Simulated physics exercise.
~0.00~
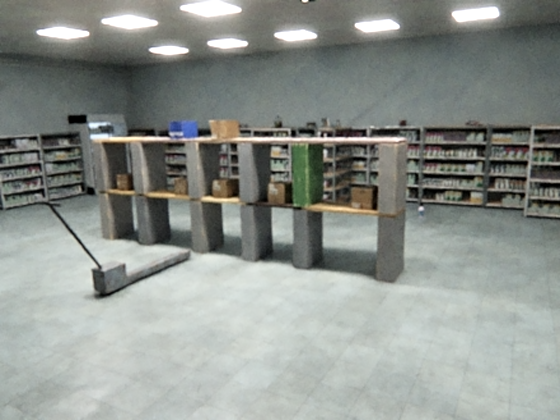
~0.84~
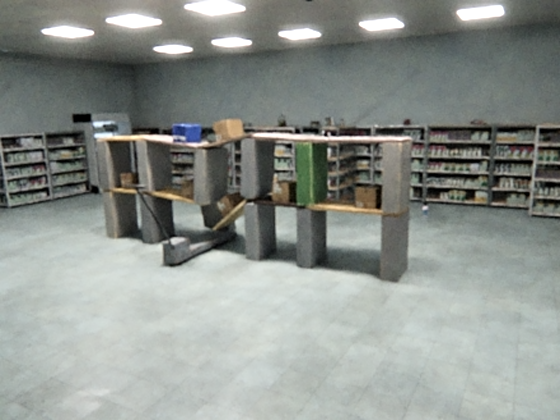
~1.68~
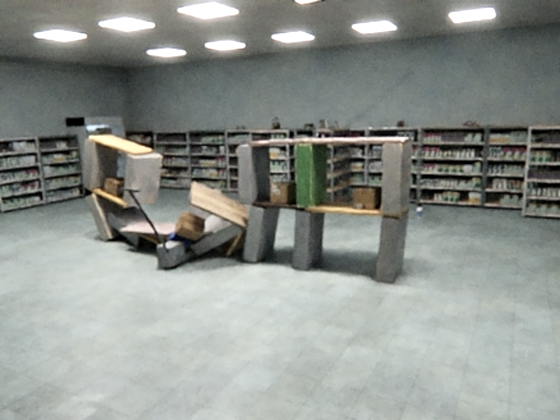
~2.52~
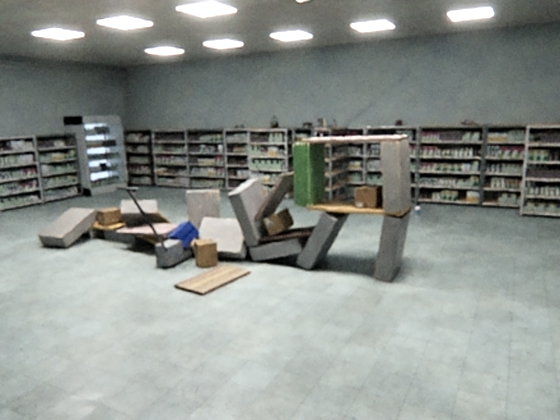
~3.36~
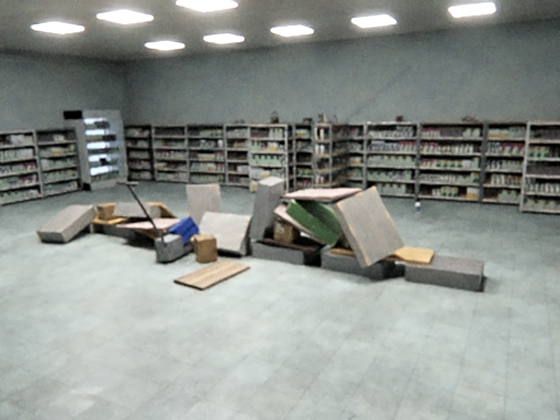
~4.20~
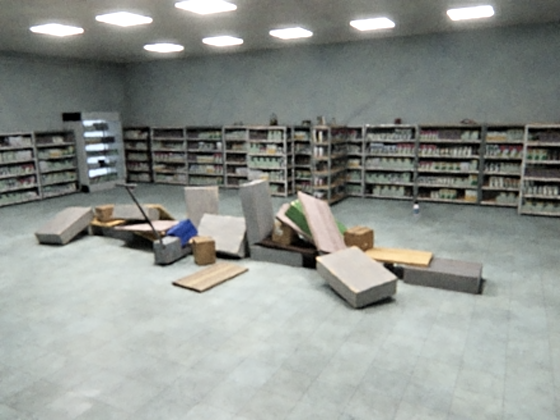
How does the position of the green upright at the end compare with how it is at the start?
At the start the green upright stands straight on the upper tier, and at the end it is leaning among the fallen pieces.
